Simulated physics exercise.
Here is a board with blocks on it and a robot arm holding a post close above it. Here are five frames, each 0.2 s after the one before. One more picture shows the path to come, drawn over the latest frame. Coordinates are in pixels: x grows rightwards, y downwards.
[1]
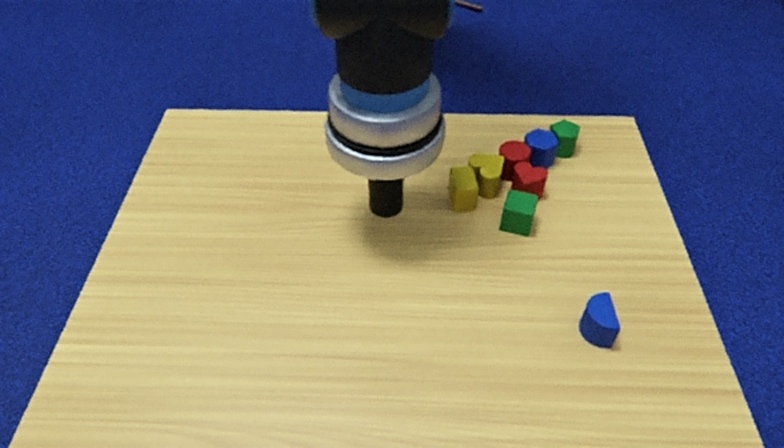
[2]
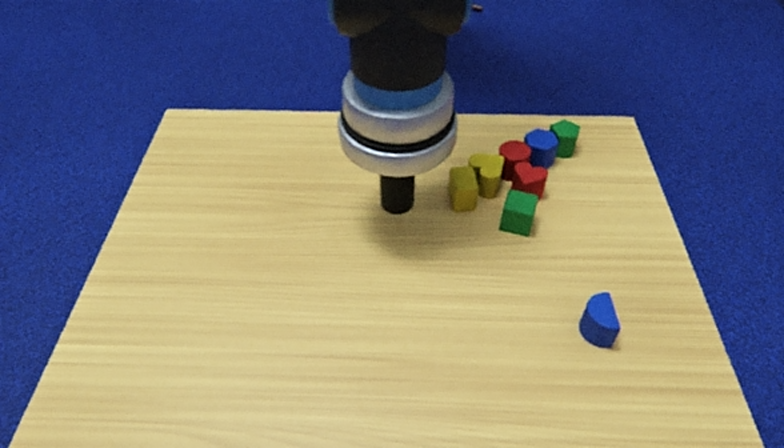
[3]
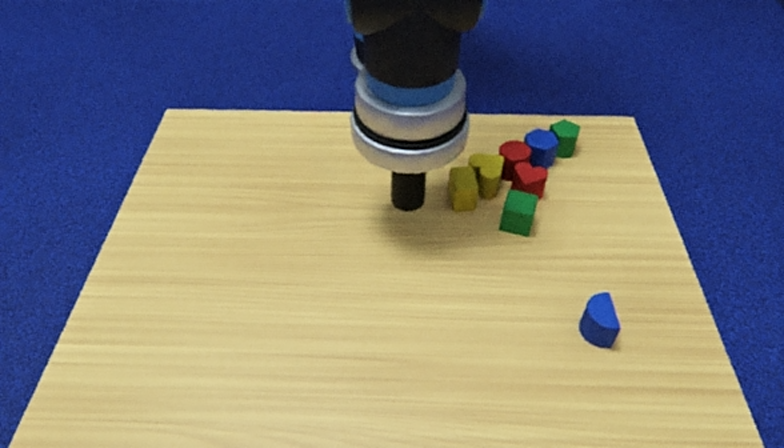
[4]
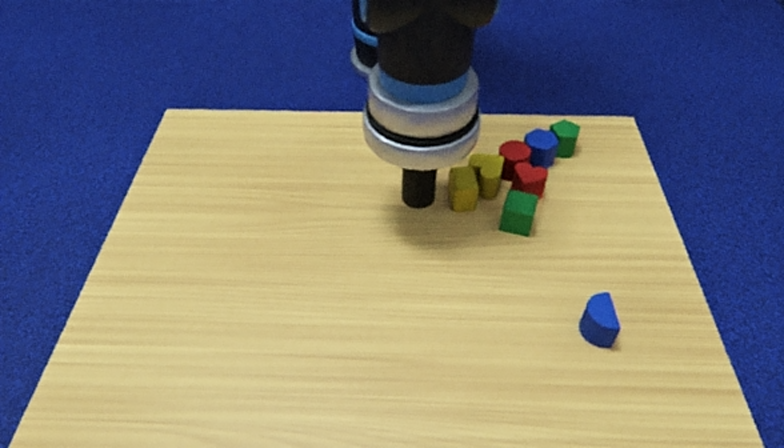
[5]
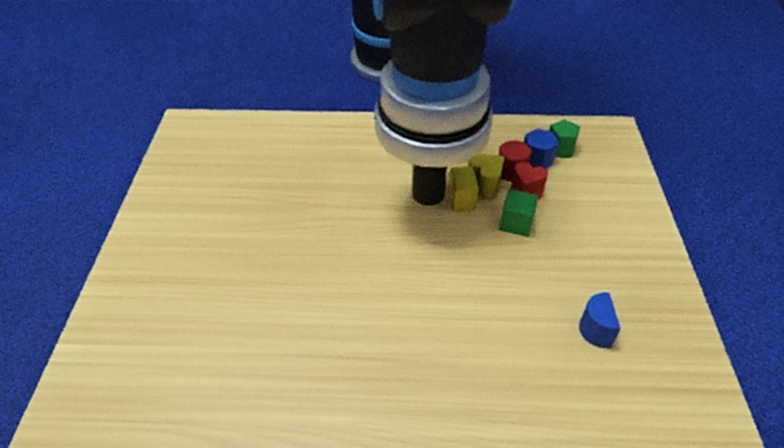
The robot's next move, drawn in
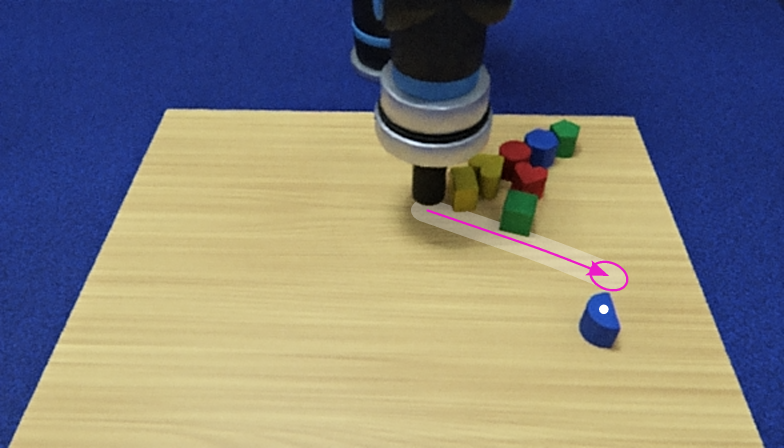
Robot arm sliding its black post slowly right over a wooden board toward a yellow block beside a cluster of still, coloured blocks.
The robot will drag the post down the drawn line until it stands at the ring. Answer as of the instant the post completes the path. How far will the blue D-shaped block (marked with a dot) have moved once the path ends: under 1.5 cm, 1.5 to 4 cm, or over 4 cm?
Band: Under 1.5 cm.
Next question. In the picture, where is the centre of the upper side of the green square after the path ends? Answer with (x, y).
Its top middle will sit at (547, 202).
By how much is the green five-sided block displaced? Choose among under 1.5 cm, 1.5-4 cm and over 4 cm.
Shift: Under 1.5 cm.
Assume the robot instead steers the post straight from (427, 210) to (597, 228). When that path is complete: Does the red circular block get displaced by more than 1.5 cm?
No - that is not the case.
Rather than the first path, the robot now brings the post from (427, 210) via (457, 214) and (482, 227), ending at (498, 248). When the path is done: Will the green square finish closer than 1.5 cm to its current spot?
Yes.
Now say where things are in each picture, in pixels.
The first picture shows lower end of the post at (386, 206), tops of blocks, yellow rectangular block at (464, 177), green square at (521, 201), green five-sided block at (566, 128), blue D-shaped block at (604, 309).
The second picture shows post at (397, 203), blocks as before.
The third picture shows post at (408, 200), blocks as before.
The fourth picture shows post at (418, 197), blocks as before.
The fifth picture shows post at (428, 195), yellow rectangular block at (464, 177), green square at (521, 201), green five-sided block at (566, 128), blue D-shaped block at (604, 309).
The drawn path runs straight from (427, 210) to (609, 276); the dot is on the blue D-shaped block.
The first path, step by step. One third of the way, post at (488, 214); yellow rectangular block at (473, 180), turned 50° anticlockwise.
Two thirds of the way, post at (551, 236); yellow rectangular block at (473, 180), turned 50° anticlockwise; green square at (547, 202), turned 80° anticlockwise.
At the end, post at (615, 260); yellow rectangular block at (473, 180), turned 50° anticlockwise; green square at (547, 202), turned 80° anticlockwise; green five-sided block not moved; blue D-shaped block not moved.
